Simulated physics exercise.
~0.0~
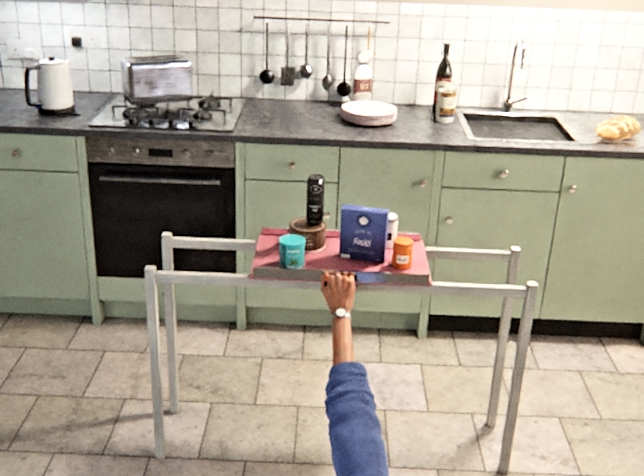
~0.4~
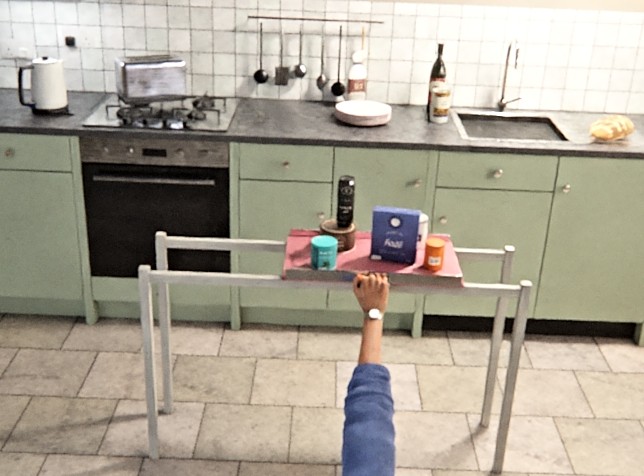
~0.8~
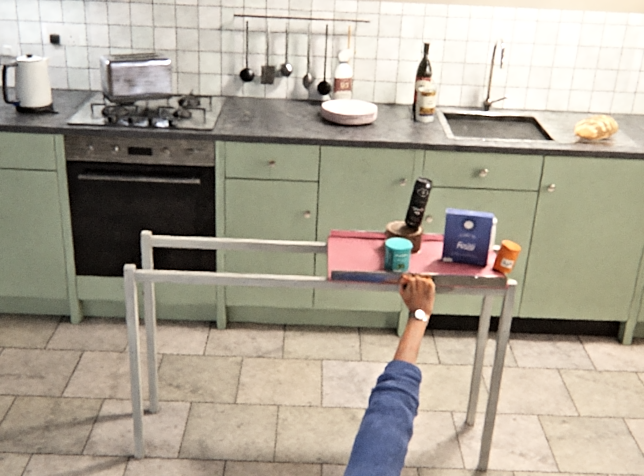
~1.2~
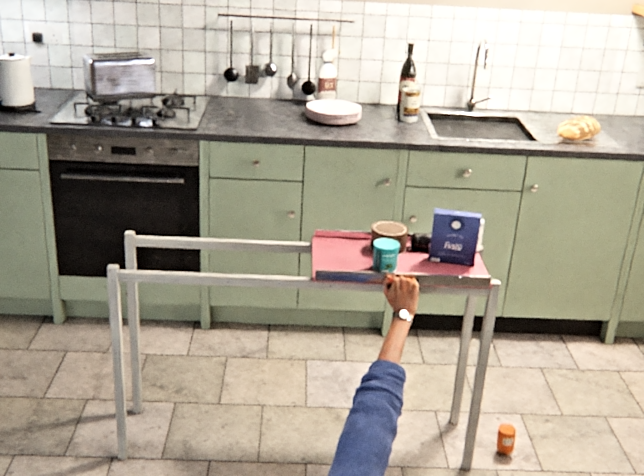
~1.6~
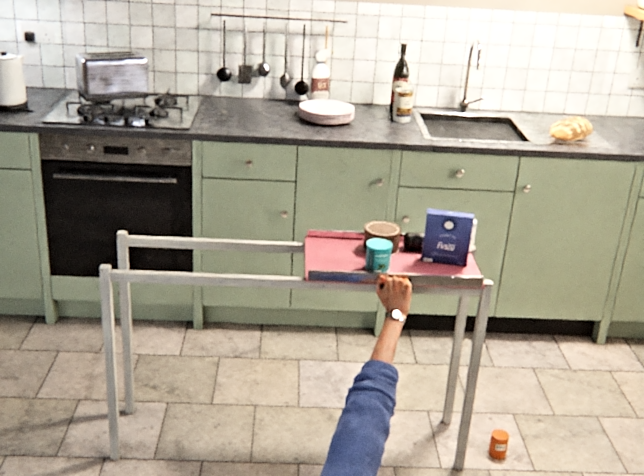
Hand pushing a red tray right along metal rails in a kitchen, black can toppling on it and orange jar falling to the floor.
